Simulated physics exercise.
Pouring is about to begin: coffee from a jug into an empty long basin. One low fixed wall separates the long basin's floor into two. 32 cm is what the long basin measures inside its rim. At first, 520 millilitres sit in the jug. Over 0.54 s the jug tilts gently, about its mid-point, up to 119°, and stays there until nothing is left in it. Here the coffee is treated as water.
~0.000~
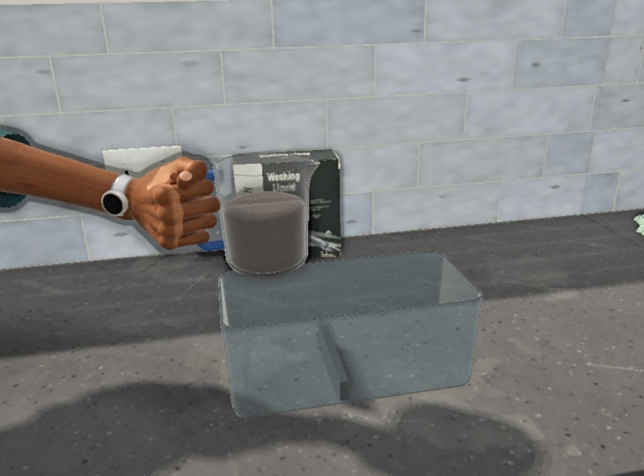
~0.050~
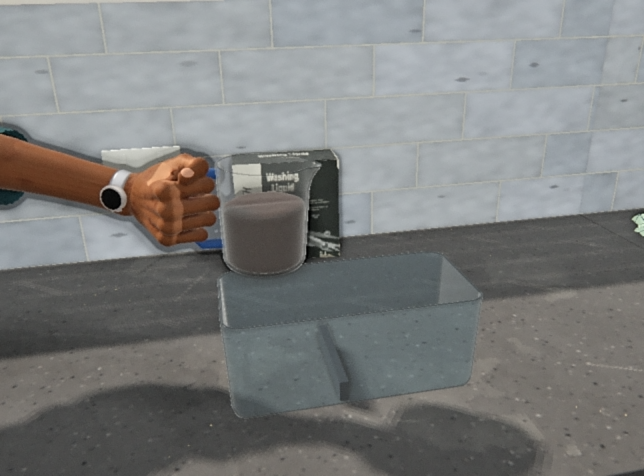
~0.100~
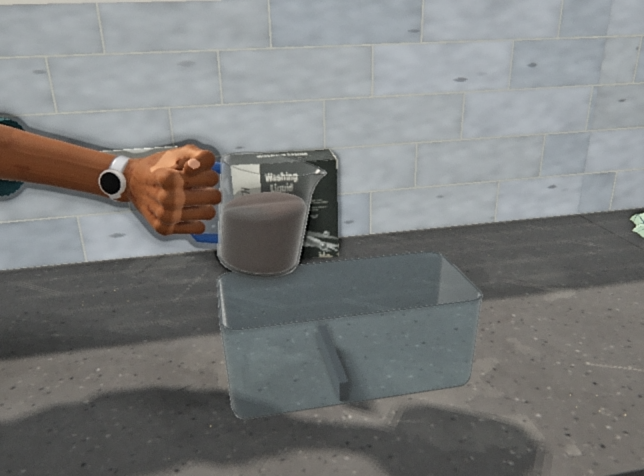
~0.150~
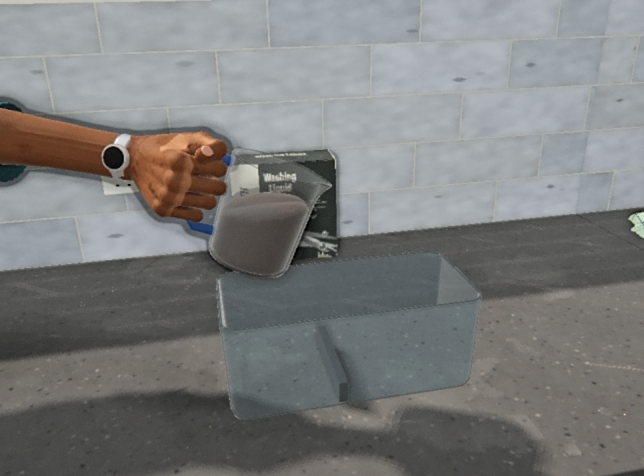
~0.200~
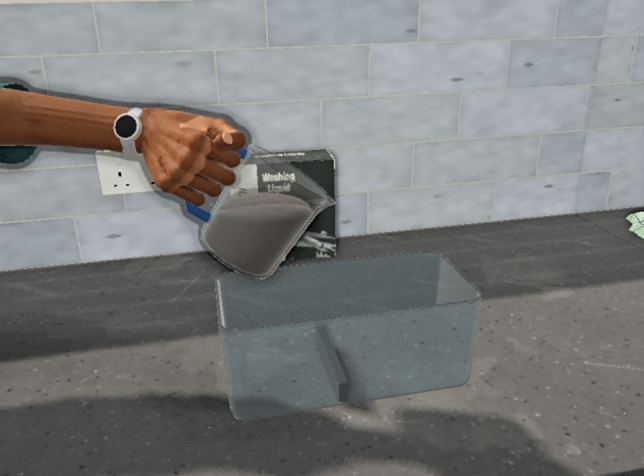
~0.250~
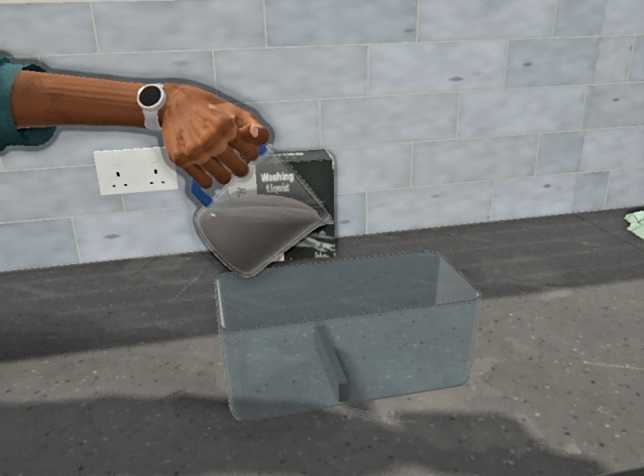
In the video, a hand with a watch on its wrist holds a clear jug of brown liquid beside an empty transparent basin on a dark countertop, then gradually tilts the jug to the right, the liquid shifting inside.
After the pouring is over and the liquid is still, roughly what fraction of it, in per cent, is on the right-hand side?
Roughly 87 out of 100 parts.
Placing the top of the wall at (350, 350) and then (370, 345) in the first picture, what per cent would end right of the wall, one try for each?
Result: 40 per cent, then 15 per cent.
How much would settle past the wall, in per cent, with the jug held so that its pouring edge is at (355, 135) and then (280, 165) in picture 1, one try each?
It comes to 75 per cent, and then 20 per cent.
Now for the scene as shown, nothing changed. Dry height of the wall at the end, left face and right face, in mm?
Near 26 mm for the left and near 10 mm for the right.
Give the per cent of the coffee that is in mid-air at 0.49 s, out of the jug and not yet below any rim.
I'd say close to 22 per cent.
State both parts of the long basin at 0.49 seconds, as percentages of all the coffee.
4 left and 28 right, roughly.
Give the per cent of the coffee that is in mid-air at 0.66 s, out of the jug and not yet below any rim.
Something like 5 per cent is in the air then.
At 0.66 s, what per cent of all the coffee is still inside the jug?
Around 5 in a hundred.
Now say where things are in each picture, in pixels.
Tilt 0°; pouring edge (319, 161); surface from (222, 206) to (304, 200); the long basin's rim runs from (221, 300) to (462, 274); the wall's top is at (333, 352), in the first picture.
Tilt 3°; pouring edge (321, 163); surface from (222, 207) to (304, 200), in the second picture.
Tilt 10°; pouring edge (326, 171); surface from (222, 208) to (305, 200), in the third picture.
Tilt 21°; pouring edge (332, 184); surface from (220, 212) to (307, 201), in the fourth picture.
Tilt 36°; pouring edge (335, 201); surface from (207, 220) to (312, 204), in the fifth picture.
Tilt 53°; pouring edge (334, 221); surface from (202, 209) to (319, 211), in the sixth picture.
By 0.49 s the tilt is 116° and 45 per cent is still to pour, 4 is left of the wall and 29 right of it.
By 0.66 s the tilt is 119° and 5 per cent is still to pour, 12 is left of the wall and 78 right of it.
By 0.84 s the tilt is 119° and 0 per cent is still to pour, 10 is left of the wall and 88 right of it.
By 1.04 s the tilt is 119° and 0 per cent is still to pour, 11 is left of the wall and 87 right of it.
At rest 11 per cent lies left of the wall, 87 right of it and 2 outside.
